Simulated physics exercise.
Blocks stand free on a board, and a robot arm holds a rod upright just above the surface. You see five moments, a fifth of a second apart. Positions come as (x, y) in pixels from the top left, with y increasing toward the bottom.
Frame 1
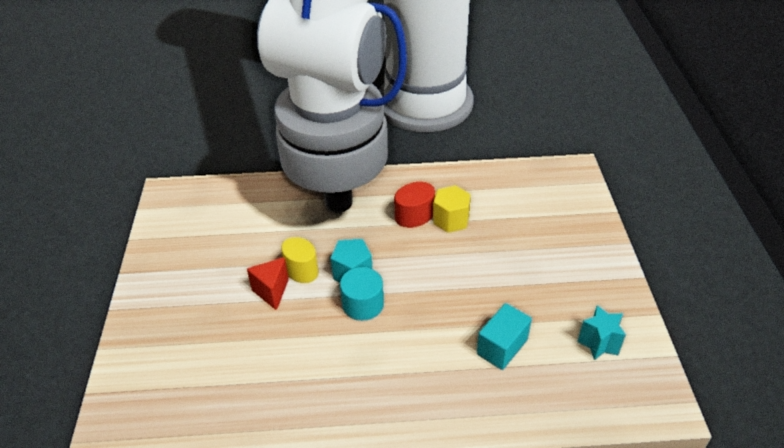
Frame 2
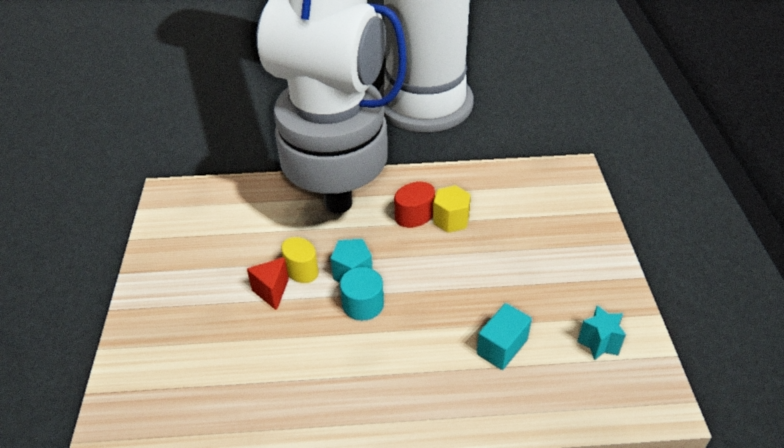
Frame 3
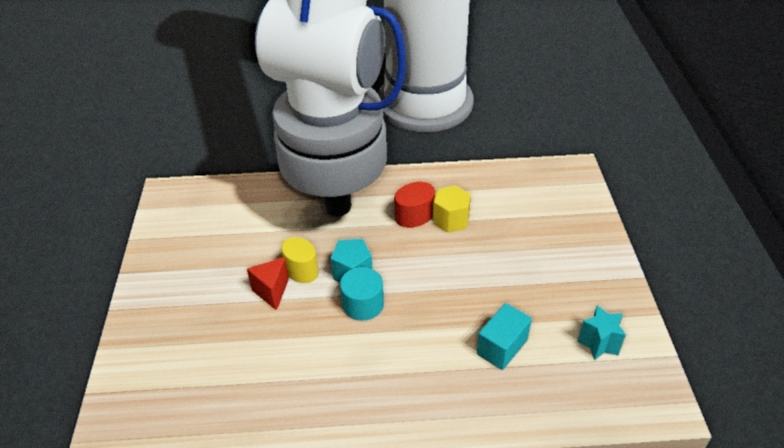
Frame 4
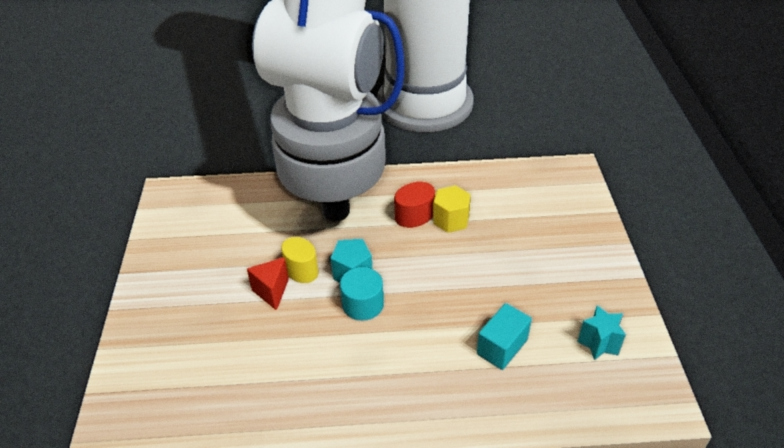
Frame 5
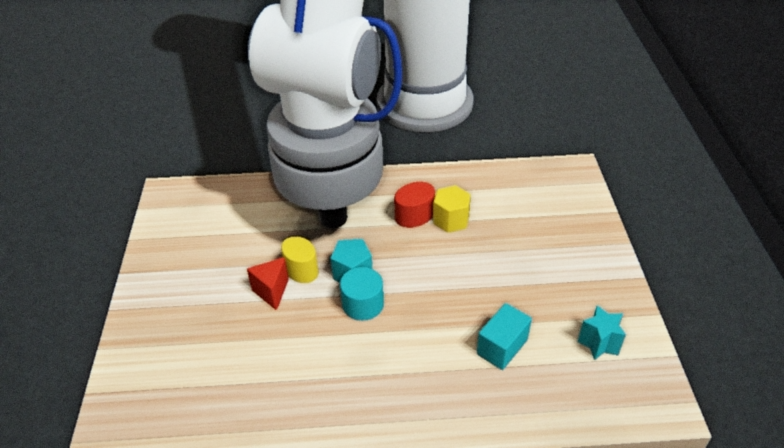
A robot arm moves its rod slightly toward the unmoving yellow and turquoise blocks.
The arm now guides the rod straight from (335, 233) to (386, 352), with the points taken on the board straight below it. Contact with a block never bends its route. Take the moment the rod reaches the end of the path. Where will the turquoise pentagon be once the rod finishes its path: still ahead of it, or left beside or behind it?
It is off to the side or behind.
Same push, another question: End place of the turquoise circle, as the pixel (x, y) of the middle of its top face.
At roughly (415, 358).
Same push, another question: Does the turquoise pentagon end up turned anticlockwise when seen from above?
My answer is yes.
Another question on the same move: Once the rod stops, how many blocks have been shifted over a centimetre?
By the end, two blocks will have moved.
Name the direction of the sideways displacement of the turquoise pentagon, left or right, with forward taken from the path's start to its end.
Slides left.
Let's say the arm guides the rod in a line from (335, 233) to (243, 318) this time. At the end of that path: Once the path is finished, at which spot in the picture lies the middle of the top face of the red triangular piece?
If I read the scene right, the answer is (241, 323).
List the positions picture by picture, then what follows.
In the first frame, rod tip (339, 205); block tops, yellow oval block (298, 248); turquoise pentagon (351, 251); turquoise circle (361, 282).
In the second frame, rod (339, 206); blocks unchanged.
In the third frame, rod (338, 209); blocks unchanged.
In the fourth frame, rod (336, 213); blocks unchanged.
In the fifth frame, rod (334, 220); yellow oval block (298, 248); turquoise pentagon (351, 251); turquoise circle (361, 282).
What follows on the original path. One third of the way, rod (349, 257); turquoise pentagon (361, 270); turquoise circle (373, 302).
Two thirds of the way, rod (366, 297); turquoise pentagon (393, 304), turned 55° anticlockwise; turquoise circle (400, 339).
At the end, rod (385, 340); yellow oval block in place; turquoise pentagon (419, 322), turned 100° anticlockwise; turquoise circle (415, 358).
